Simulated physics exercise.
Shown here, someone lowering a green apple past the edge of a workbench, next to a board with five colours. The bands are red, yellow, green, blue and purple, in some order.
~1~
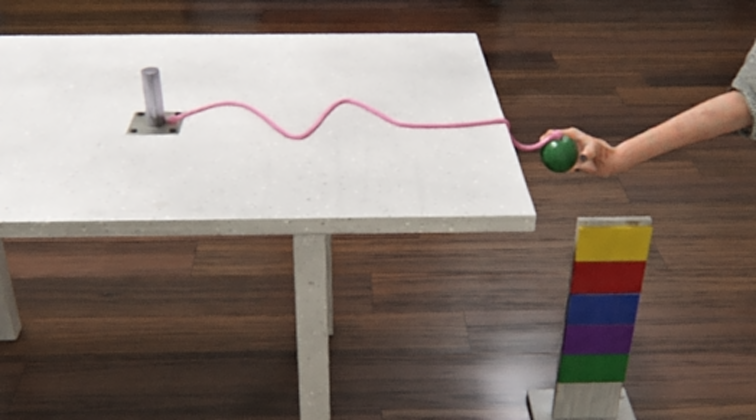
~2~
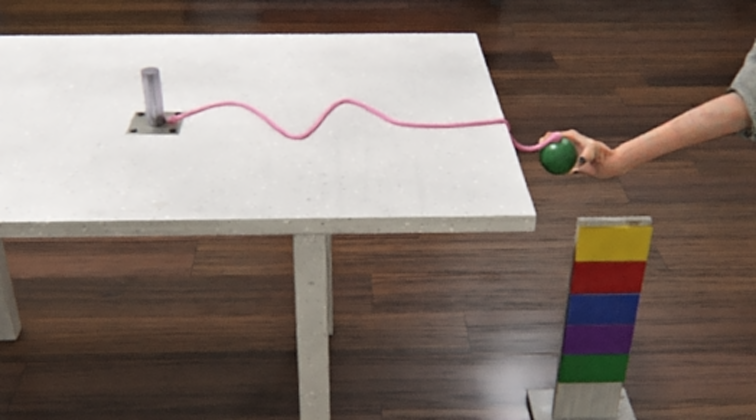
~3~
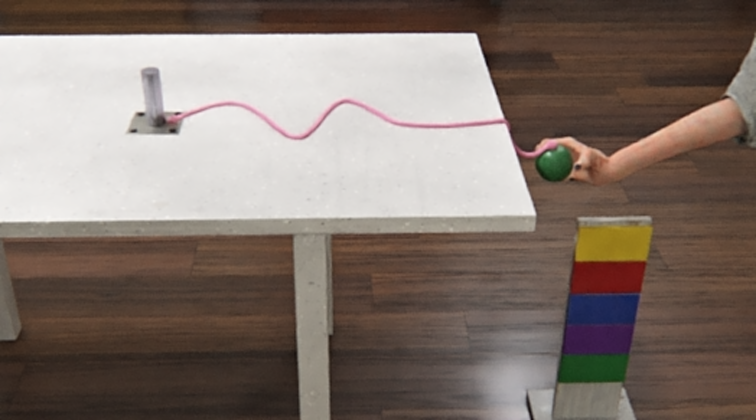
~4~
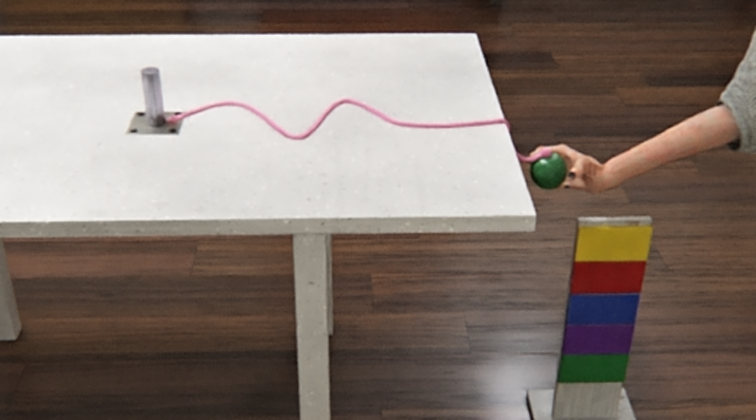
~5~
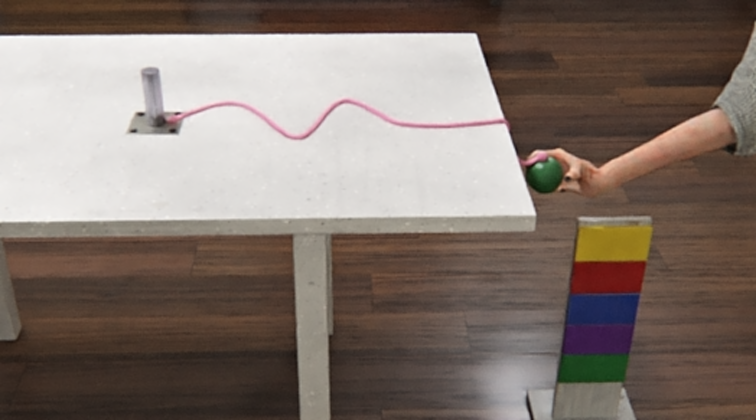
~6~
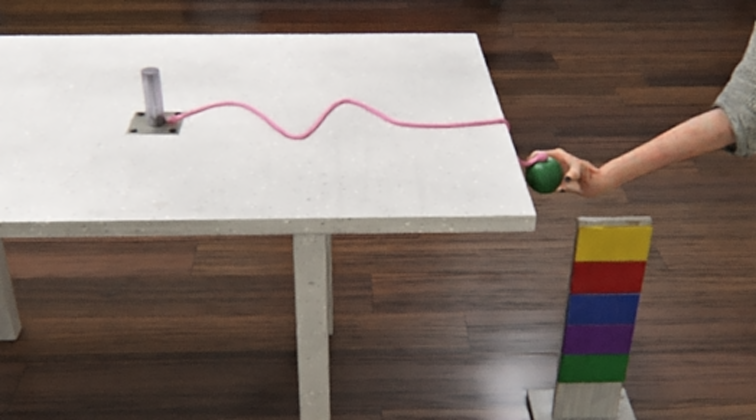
Beside a white table, a hand moves a green ball on a pink cord slightly down and left.
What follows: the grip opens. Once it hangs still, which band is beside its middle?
Its centre hangs level with the blue band.
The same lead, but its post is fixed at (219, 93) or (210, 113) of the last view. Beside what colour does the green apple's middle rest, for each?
Try by try: Purple; purple.
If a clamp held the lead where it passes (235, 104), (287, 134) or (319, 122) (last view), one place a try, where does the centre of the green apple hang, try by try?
Try by try, around (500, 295), (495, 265) and (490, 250).
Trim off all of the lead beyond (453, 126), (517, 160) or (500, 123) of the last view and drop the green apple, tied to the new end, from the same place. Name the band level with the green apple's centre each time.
Try by try: No band; red; yellow.
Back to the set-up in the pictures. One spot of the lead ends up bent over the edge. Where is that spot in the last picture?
The one at (382, 116).
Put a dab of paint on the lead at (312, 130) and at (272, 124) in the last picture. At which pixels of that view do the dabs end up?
About (376, 121), and the other about (312, 122).
Early on, apple near (485, 293); level with red.
Midway, apple near (503, 308); level with blue.
Finally, apple near (494, 311); level with blue. Its middle rests at the blue band.
